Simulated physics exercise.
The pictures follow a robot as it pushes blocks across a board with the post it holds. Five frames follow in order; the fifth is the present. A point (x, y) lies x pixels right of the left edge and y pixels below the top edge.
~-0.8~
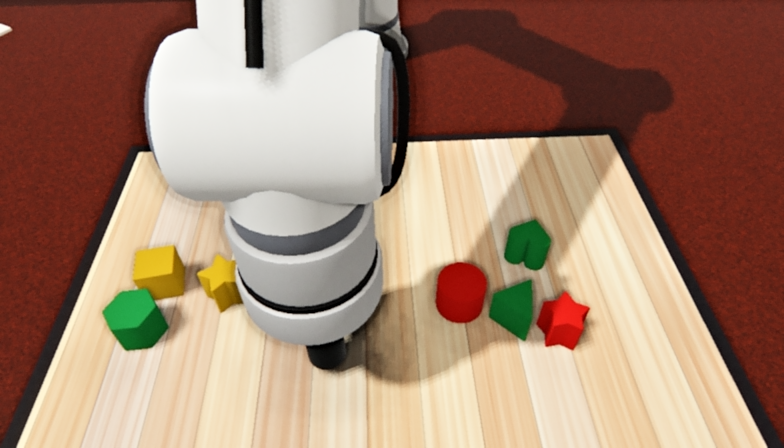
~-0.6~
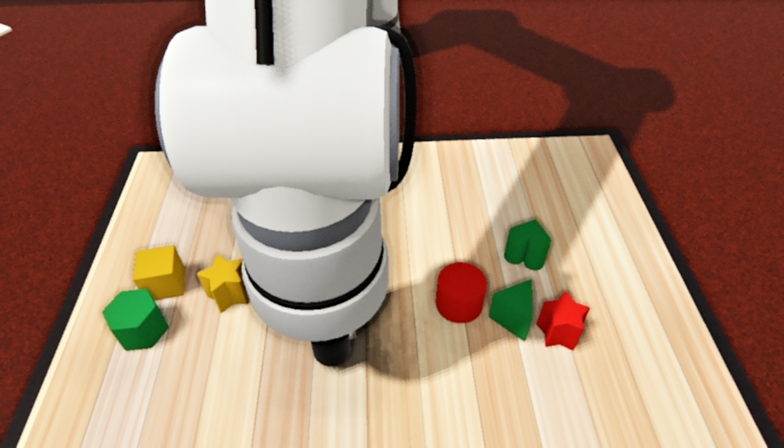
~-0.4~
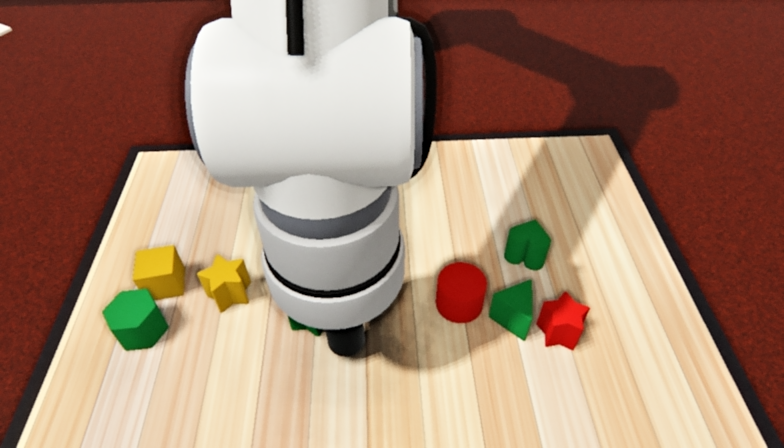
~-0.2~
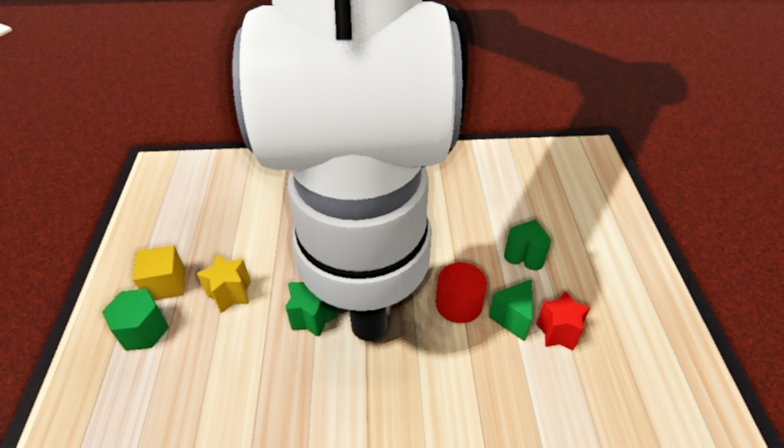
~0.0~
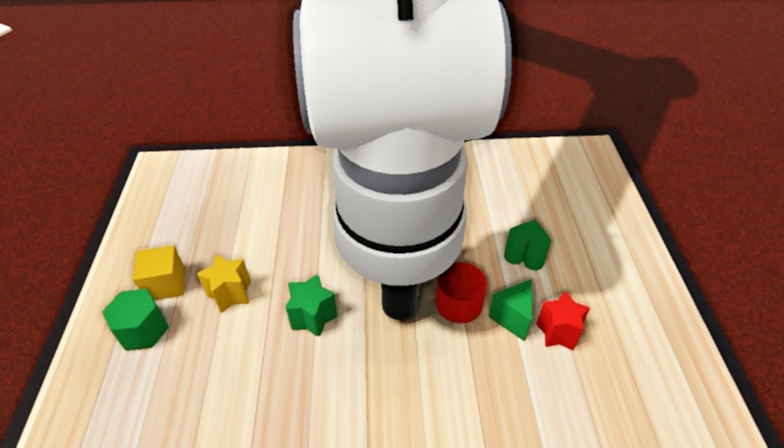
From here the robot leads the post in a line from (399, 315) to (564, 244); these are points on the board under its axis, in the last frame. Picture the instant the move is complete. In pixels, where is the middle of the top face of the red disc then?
It will likely be found at (546, 271).
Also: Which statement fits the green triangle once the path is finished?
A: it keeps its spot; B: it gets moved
B: It gets moved.
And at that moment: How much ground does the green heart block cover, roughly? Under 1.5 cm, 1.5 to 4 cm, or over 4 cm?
By the end of the path, it will have gone past 4 cm.
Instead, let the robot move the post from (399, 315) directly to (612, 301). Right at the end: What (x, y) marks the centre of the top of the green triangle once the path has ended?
About (551, 313).
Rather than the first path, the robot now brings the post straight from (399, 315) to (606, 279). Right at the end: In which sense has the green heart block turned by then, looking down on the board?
My prediction: CCW.
On the path given first. One third of the way, post at (462, 280); red disc at (505, 274); green triangle at (530, 302).
Two thirds of the way, post at (517, 256); red disc at (546, 271); green triangle at (536, 306), turned 15° clockwise; green heart block at (540, 227), turned 20° clockwise; red star-shaped block at (575, 314).
At the end, post at (567, 234); red disc at (546, 271); green triangle at (536, 306), turned 15° clockwise; green heart block at (580, 202); red star-shaped block at (575, 314).
